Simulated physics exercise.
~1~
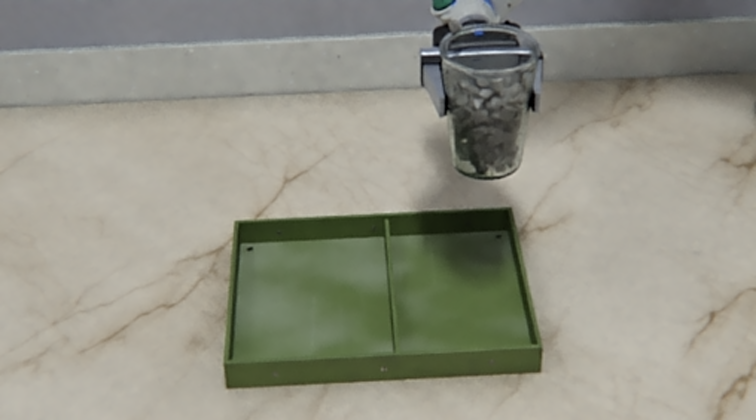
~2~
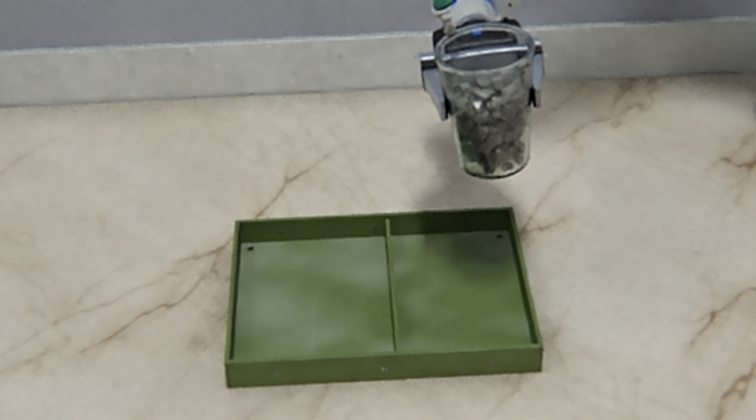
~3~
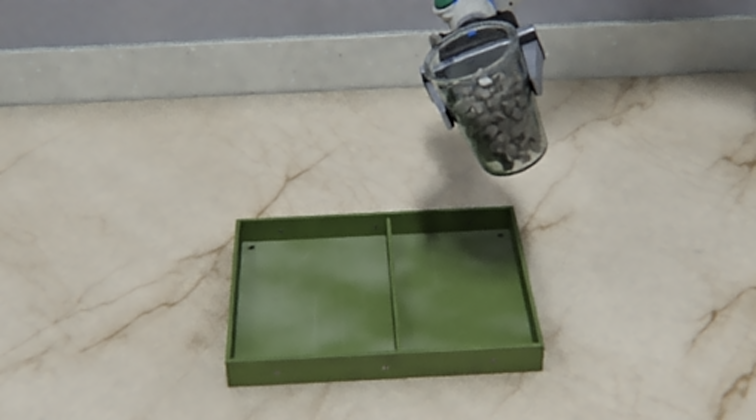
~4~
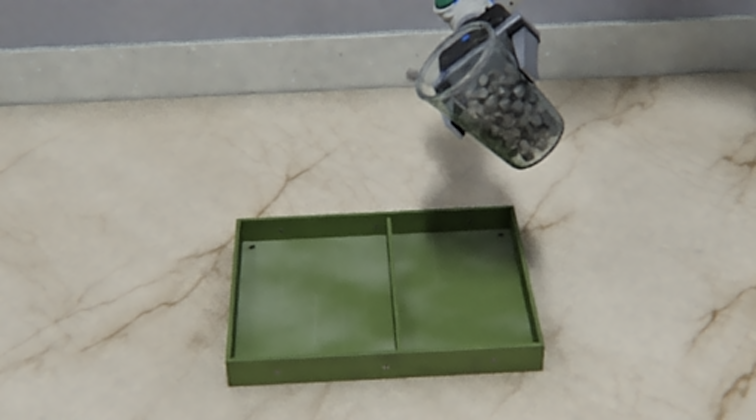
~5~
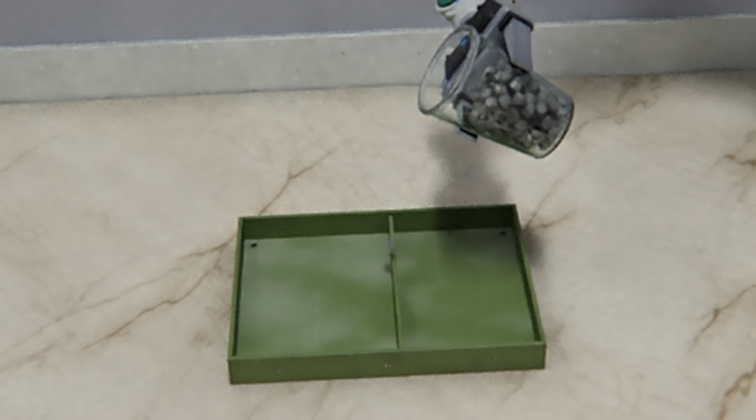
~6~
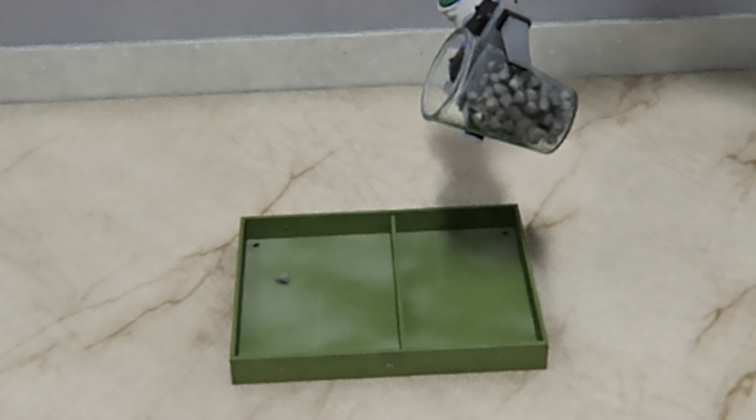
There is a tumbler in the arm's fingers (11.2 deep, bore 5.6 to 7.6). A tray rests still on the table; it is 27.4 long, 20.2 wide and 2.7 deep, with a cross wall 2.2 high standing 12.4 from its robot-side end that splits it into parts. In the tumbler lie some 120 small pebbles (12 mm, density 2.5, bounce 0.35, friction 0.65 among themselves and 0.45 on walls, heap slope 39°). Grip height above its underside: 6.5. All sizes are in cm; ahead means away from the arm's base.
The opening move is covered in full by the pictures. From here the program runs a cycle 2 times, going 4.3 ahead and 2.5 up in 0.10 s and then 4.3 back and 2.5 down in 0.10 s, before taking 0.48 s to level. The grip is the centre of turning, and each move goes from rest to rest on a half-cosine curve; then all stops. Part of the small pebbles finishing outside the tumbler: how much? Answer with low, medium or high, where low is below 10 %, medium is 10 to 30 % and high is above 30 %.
High.
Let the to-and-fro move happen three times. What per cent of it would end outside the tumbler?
60 per cent or so.
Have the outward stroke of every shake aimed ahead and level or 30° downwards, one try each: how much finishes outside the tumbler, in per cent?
First try some 25 %, second try some 5 %.
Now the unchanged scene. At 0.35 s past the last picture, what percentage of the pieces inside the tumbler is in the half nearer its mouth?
About 85 percent.
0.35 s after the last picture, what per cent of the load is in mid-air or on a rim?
Roughly 8 per cent.
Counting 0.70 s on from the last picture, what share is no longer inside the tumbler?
About 60 in a hundred parts are out by then.
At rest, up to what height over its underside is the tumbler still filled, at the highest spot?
It reaches close to 5.5 cm in the end.
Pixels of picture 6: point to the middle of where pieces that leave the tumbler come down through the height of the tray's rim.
Centre: About (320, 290).
Then, 0.35 s on, tilted 62° forward, highest piece 26 above the table; 67 in the tumbler, 42 in the far-side part, 1 in the robot-side part, 9 in flight or on a rim.
Then, 0.70 s on, tilted 18° forward, highest piece 25 above the table; 59 in the far-side part, 50 in the tumbler, 6 on the table or floor, 4 in the robot-side part.
Then, 1.08 s on, level, highest piece 21 above the table; 59 in the far-side part, 50 in the tumbler, 6 on the table or floor, 4 in the robot-side part.
Then, 2.13 s on, level, highest piece 21 above the table; 59 in the far-side part, 50 in the tumbler, 6 on the table or floor, 4 in the robot-side part.
In the end, 59 in the far-side part, 50 in the tumbler, 6 on the table or floor, 4 in the robot-side part. That is 58 % outside the tumbler.
